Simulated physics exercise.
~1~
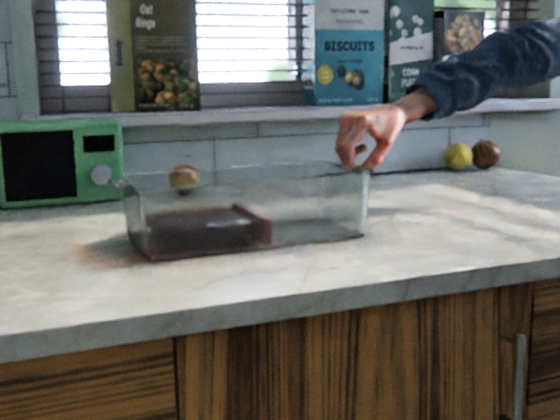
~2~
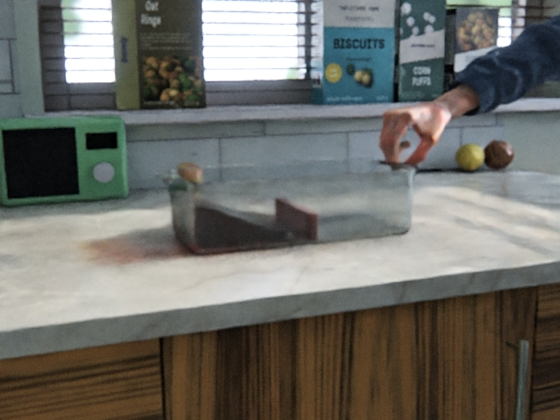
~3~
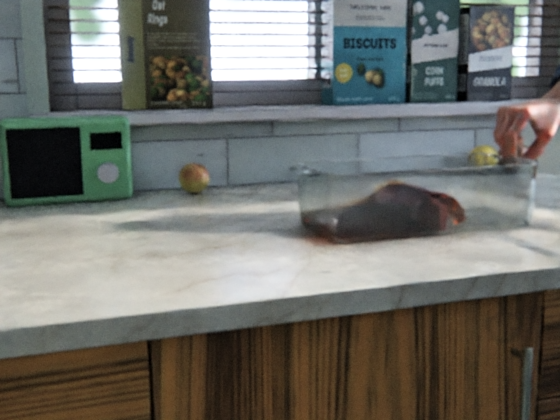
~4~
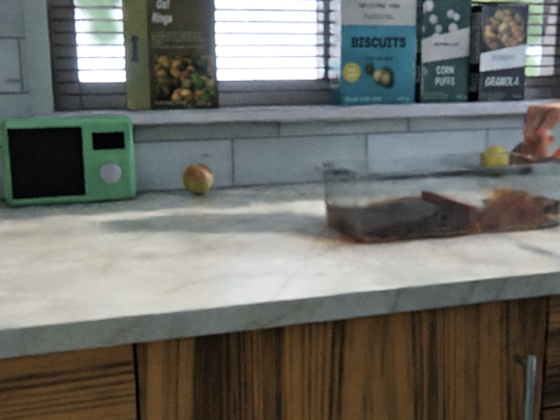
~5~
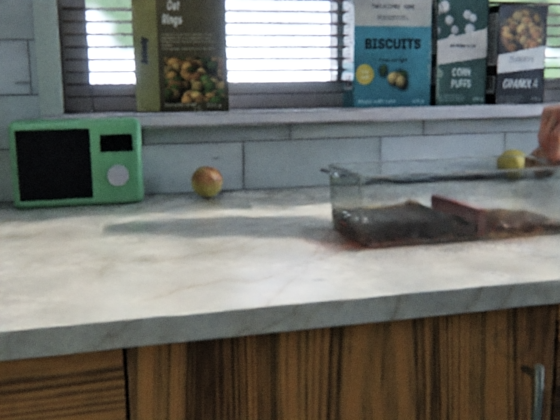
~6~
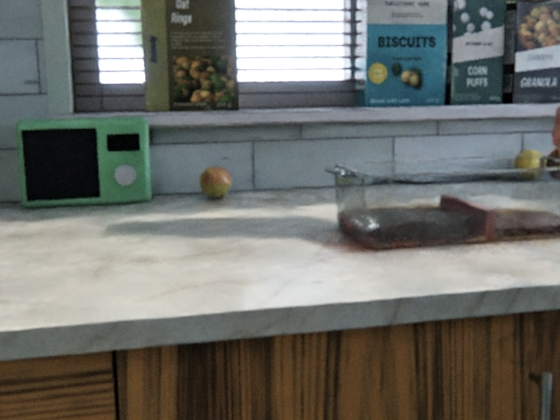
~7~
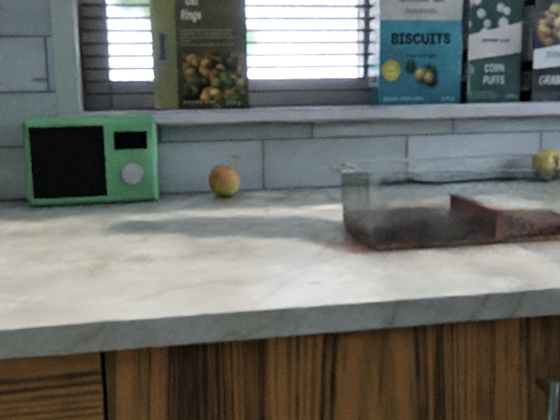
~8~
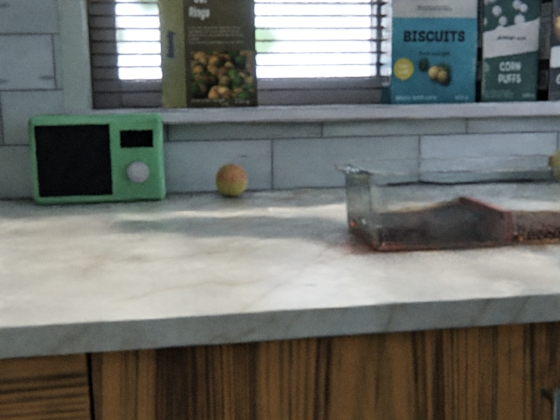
In the video, a hand drags a clear rectangular tub of dark liquid rightward along a marble worktop, and the liquid sloshes over a low dividing wall into the empty right side, leaving some there as the tub stops near the right edge of view.
